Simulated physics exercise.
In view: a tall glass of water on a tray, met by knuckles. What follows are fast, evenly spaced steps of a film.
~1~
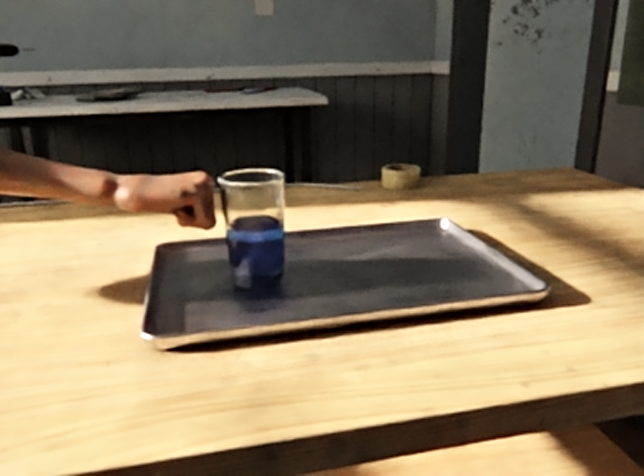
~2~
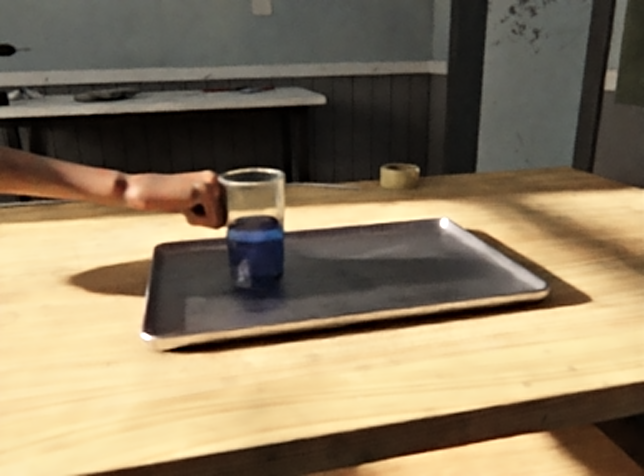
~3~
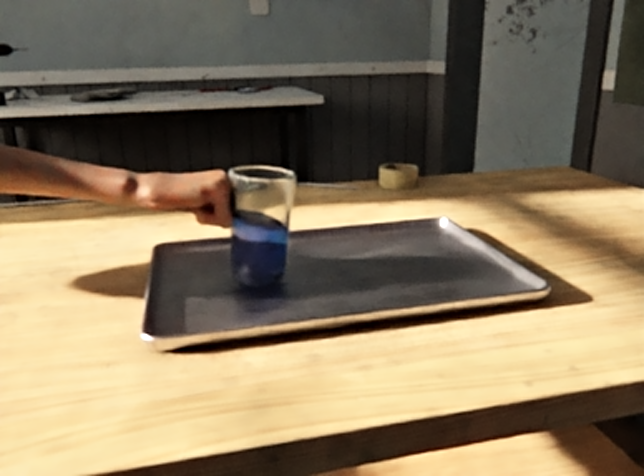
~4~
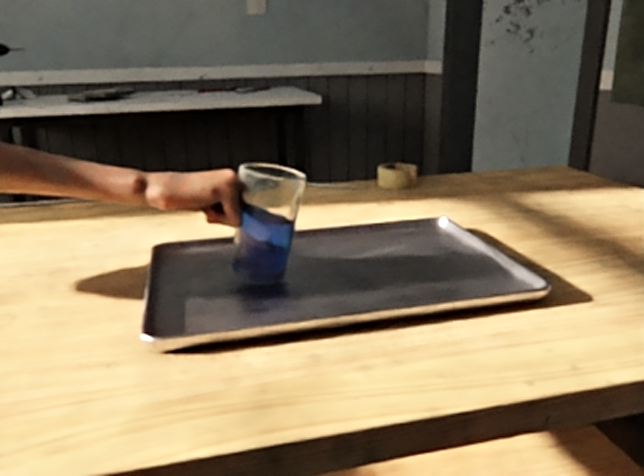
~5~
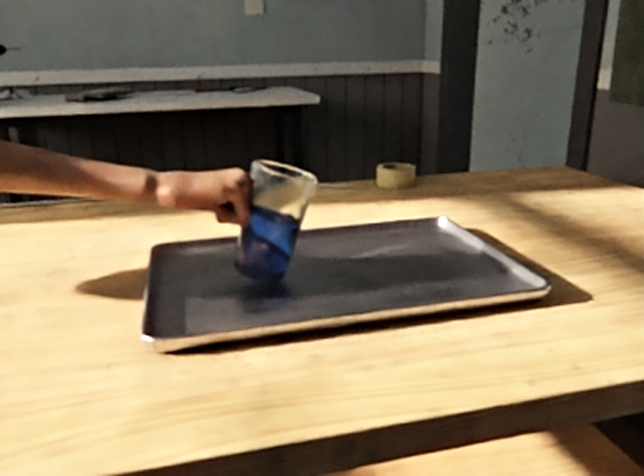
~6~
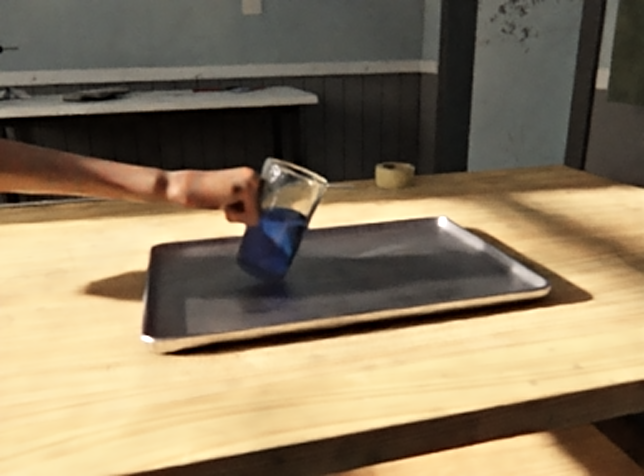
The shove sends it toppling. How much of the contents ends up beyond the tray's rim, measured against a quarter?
The loss from the tray goes past a quarter of the liquid.
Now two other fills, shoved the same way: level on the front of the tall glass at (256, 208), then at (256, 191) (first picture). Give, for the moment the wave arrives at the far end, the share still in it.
70 % and 60 %.
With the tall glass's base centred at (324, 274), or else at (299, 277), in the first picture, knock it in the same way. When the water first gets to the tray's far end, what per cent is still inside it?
Roughly 80 % and then 75 %.
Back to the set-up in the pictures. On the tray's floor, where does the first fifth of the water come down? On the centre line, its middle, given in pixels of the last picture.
I'd mark it somewhere roughly at pixel (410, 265).
A moment on, the tall glass is falling and 100 per cent is in the glass, 0 on the tray and 0 above or beyond its rim.
Next, the tall glass lies on its side and 85 per cent is in the glass, 4 on the tray and 11 above or beyond its rim.
Then the tall glass lies on its side and 45 per cent is in the glass, 48 on the tray and 7 above or beyond its rim.
Later the tall glass lies on its side and 23 per cent is in the glass, 38 on the tray and 38 above or beyond its rim.
At rest 64 per cent is held by tray and glass, 36 is off the tray.
